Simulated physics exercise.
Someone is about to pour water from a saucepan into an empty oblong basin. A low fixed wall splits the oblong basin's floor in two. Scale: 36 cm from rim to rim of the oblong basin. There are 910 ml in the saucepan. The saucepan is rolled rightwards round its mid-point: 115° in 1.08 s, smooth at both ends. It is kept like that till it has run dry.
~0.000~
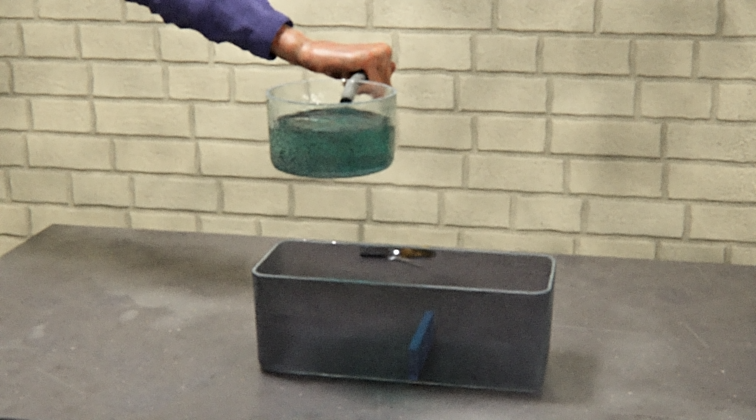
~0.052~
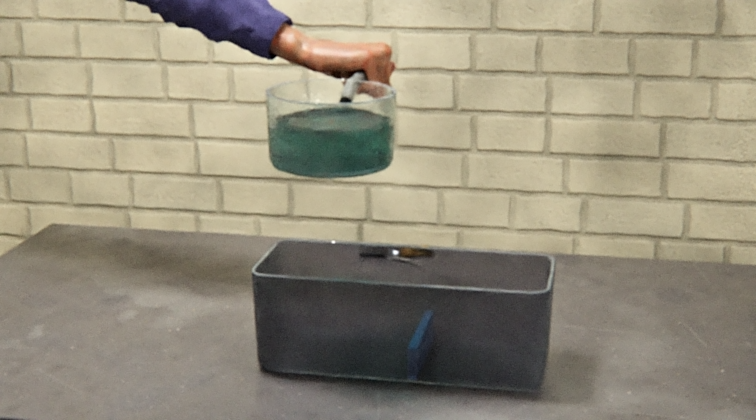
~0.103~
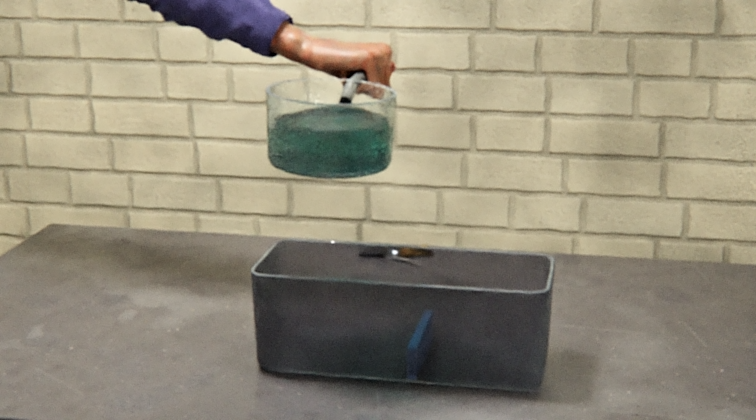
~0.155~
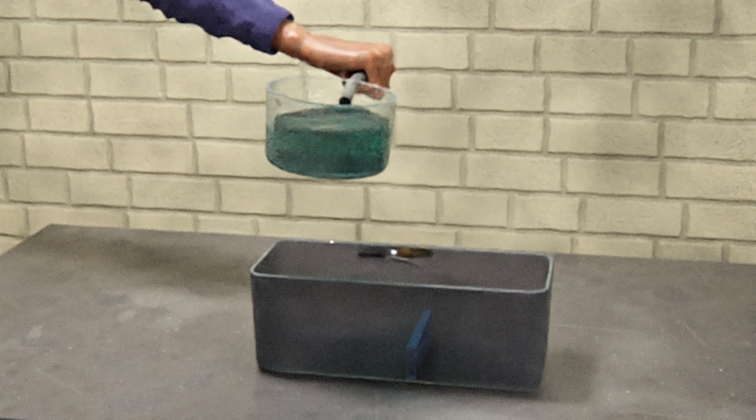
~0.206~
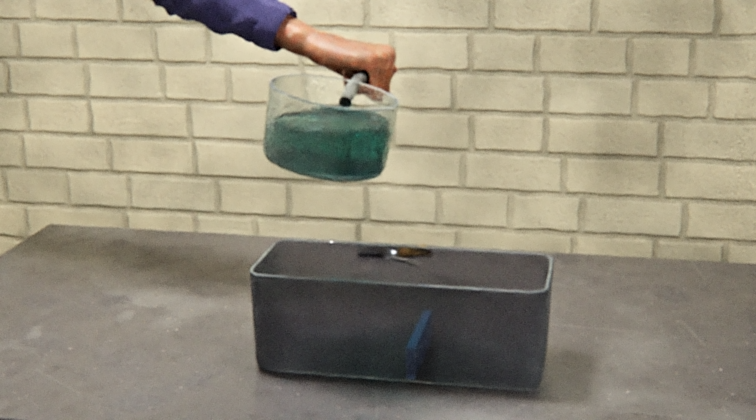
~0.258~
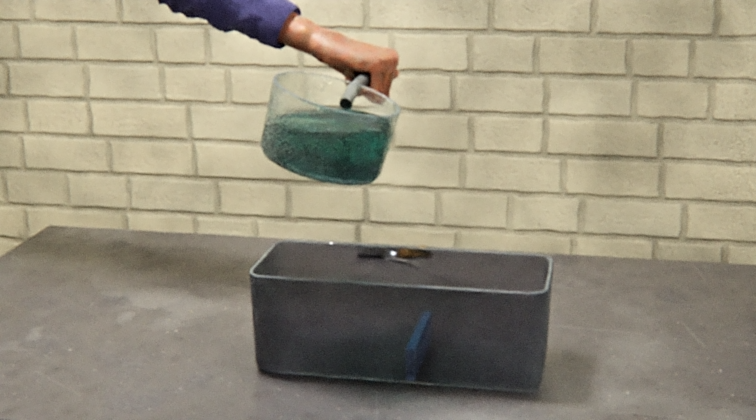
A hand held a clear saucepan of dark green water above an empty oblong basin on a gray table, keeping it level at first, then slowly tilting it a little to the right.
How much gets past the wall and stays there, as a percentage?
Roughly 66 per cent is past the wall.
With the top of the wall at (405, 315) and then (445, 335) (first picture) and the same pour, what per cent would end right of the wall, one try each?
In turn about 85 and 50 per cent.
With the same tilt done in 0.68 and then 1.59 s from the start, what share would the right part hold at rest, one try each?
First 55, then 70 per cent.
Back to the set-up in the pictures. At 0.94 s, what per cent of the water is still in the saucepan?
Near 10 in a hundred.
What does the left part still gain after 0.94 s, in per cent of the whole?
Near 20 in a hundred.
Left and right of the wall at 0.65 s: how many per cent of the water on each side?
Left about 0, right about 5.
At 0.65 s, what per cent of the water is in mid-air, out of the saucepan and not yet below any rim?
Near 32 in a hundred.
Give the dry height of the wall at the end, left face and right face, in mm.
Left about 30 mm, right about 10 mm.
Then, 0.65 s in, the tilt is 76° and 61 per cent is still to pour, 0 is left of the wall and 5 right of it.
Then, 0.94 s in, the tilt is 111° and 10 per cent is still to pour, 13 is left of the wall and 63 right of it.
Then, 1.25 s in, the tilt is 115° and 0 per cent is still to pour, 33 is left of the wall and 66 right of it.
Then, 1.58 s in, the tilt is 115° and 0 per cent is still to pour, 33 is left of the wall and 66 right of it.
Finally, 33 per cent lies left of the wall, 66 right of it and 1 outside.
